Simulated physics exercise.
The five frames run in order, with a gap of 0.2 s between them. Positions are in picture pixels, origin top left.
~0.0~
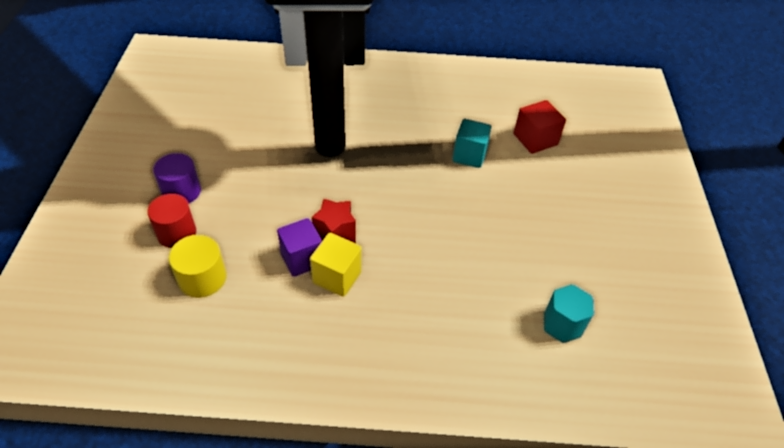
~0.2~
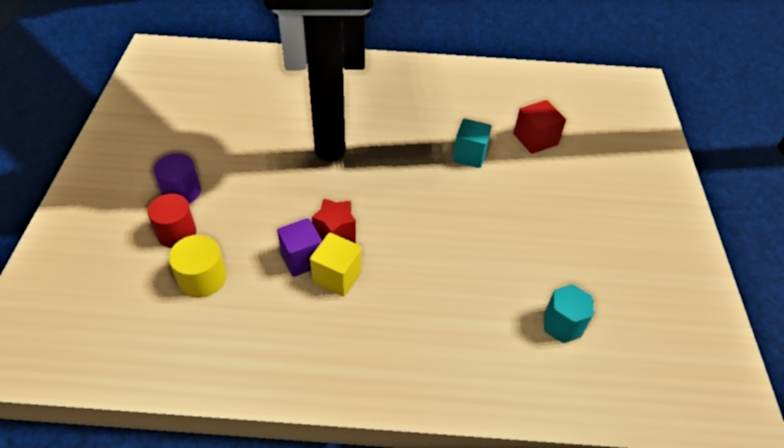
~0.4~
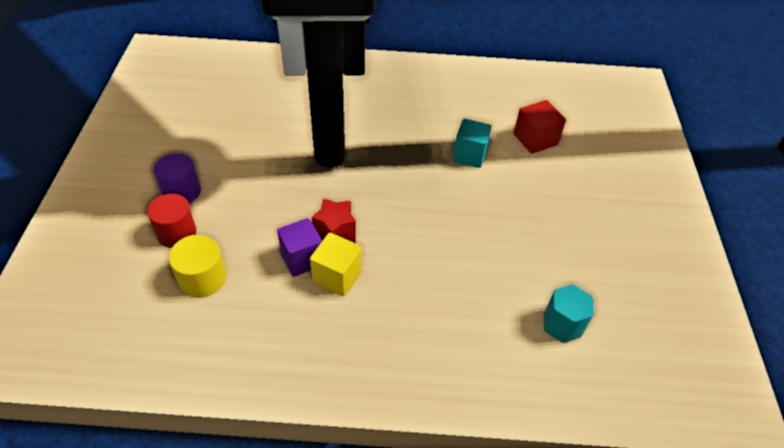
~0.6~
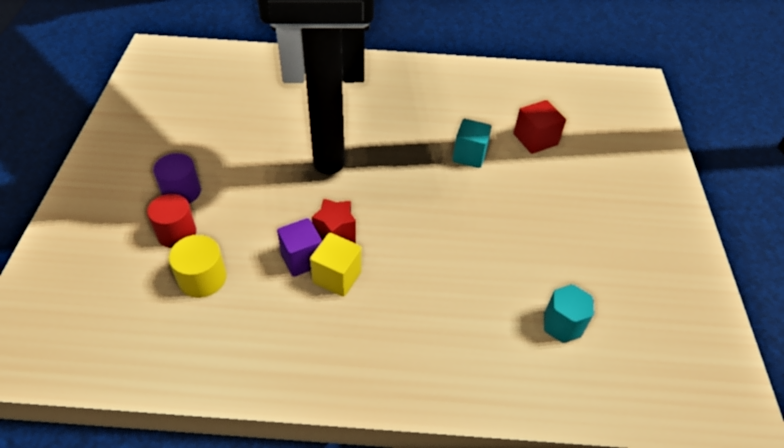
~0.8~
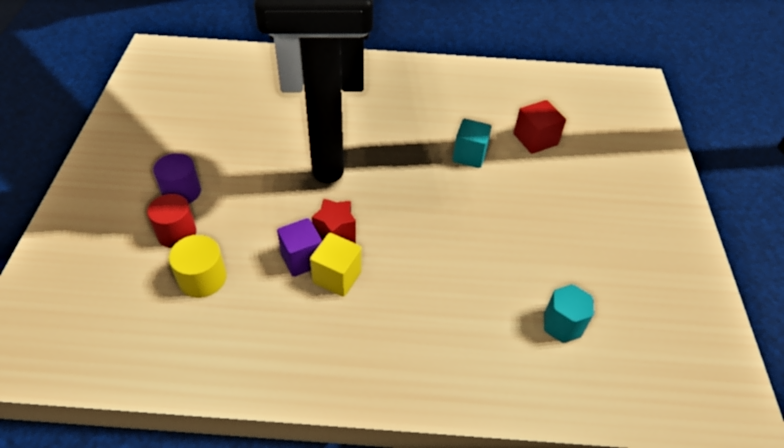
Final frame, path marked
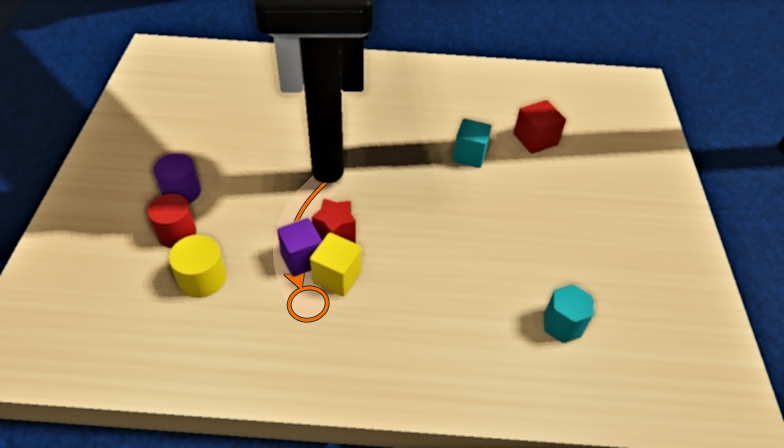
On a pale wooden board, a black rod edging slightly nearer the viewer while the red, yellow, purple and teal blocks stay still.
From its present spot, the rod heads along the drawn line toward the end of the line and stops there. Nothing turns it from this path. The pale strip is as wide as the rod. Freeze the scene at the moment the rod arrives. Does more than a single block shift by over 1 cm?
That would be a yes.
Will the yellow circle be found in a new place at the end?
No.
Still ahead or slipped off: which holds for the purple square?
I'd say it is still being pushed.
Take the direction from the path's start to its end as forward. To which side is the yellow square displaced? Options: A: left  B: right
A
Path on the board, from (329, 179) by way of (300, 214) and (292, 257) to (308, 304).
One third of the way, rod at (299, 209); nothing pushed yet.
Two thirds of the way, rod at (291, 253); purple square at (304, 261), turned 15° anticlockwise; yellow square at (349, 263), turned 25° anticlockwise.
At the end, rod at (308, 298); yellow circle in place; purple square at (316, 312); red star in place; yellow square at (351, 264), turned 30° anticlockwise.
